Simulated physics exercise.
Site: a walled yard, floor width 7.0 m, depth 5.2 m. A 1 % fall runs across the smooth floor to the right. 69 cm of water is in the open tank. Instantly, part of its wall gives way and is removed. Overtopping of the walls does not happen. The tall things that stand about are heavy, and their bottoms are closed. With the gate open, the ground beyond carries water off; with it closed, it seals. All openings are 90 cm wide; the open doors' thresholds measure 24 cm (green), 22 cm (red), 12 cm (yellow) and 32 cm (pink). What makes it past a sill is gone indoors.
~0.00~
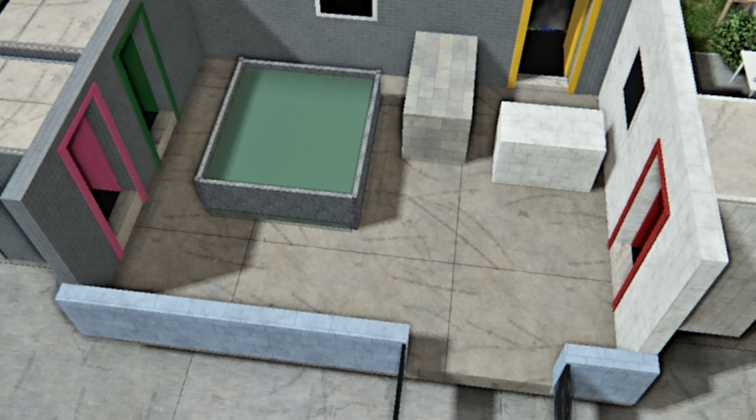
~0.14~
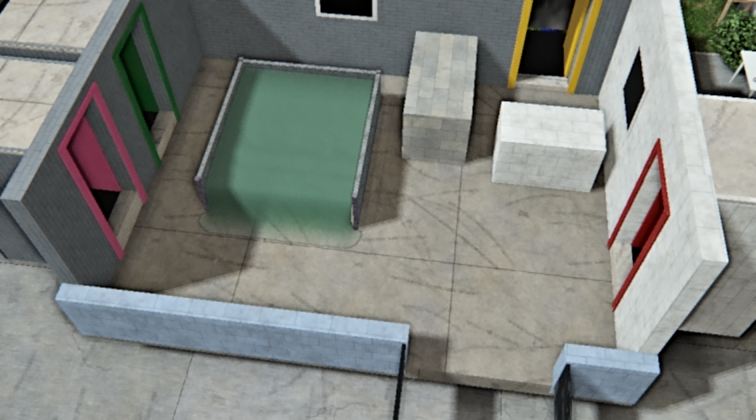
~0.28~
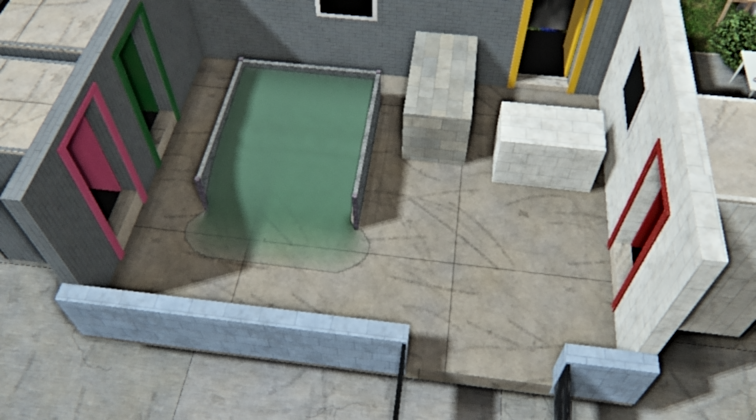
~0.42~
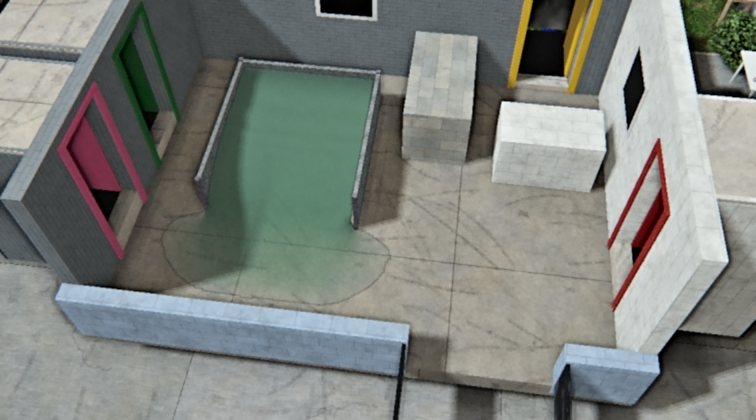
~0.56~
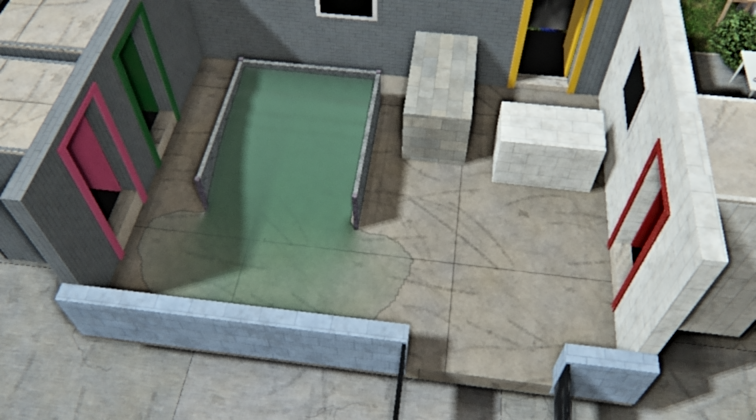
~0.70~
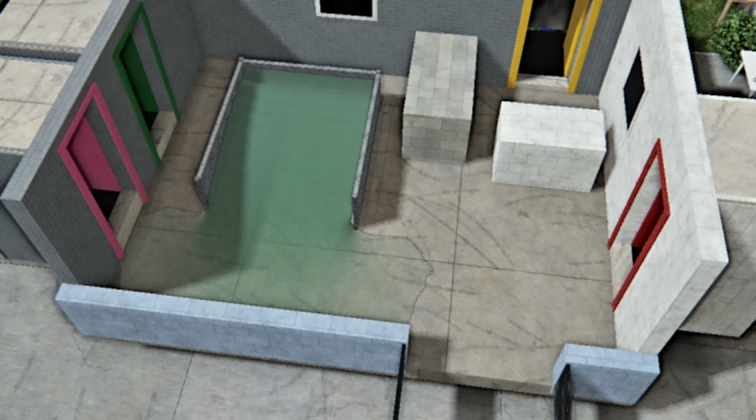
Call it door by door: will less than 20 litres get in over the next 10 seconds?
Green door - yes, less; red door - yes, less; yellow door - yes, less; pink door - yes, less.
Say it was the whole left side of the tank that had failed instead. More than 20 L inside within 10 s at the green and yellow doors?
The green door comes out more than that and the yellow door less than that.
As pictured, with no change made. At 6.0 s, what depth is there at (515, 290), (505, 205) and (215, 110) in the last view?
Taking the spots in order: 5 cm, 11 cm, 21 cm.
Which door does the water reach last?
That would be the yellow door.
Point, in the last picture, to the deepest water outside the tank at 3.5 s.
Look around (232, 63).
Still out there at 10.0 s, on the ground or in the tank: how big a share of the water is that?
Remaining: Roughly 82 %.
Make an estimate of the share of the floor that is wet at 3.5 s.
70 %.
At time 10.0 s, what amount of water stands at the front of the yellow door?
It's some 5.0 centimetres deep.
After 1.4 s water covers 30 % of the floor and is deepest (50 cm) near (258, 318); green door not reached, red door not reached, yellow door not reached, pink door 5 cm at the sill, 0 L in.
After 2.2 s water covers 40 % of the floor and is deepest (52 cm) near (113, 312); green door not reached, red door not reached, yellow door not reached, pink door 19 cm at the sill, 0 L in.
After 3.5 s water covers 70 % of the floor and is deepest (40 cm) near (232, 63); green door 8 cm at the sill, 0 L in, red door 23 cm at the sill, 1 L in, yellow door not reached, pink door 24 cm at the sill, 0 L in.
After 6.0 s water covers 95 % of the floor and is deepest (30 cm) near (411, 96); green door 11 cm at the sill, 0 L in, red door 20 cm at the sill, 2 L in, yellow door 9 cm at the sill, 0 L in, pink door 10 cm at the sill, 0 L in.
After 10.0 s water covers 95 % of the floor and is deepest (14 cm) near (190, 322); green door 7 cm at the sill, 0 L in, red door 12 cm at the sill, 2 L in, yellow door 5 cm at the sill, 0 L in, pink door 6 cm at the sill, 0 L in.
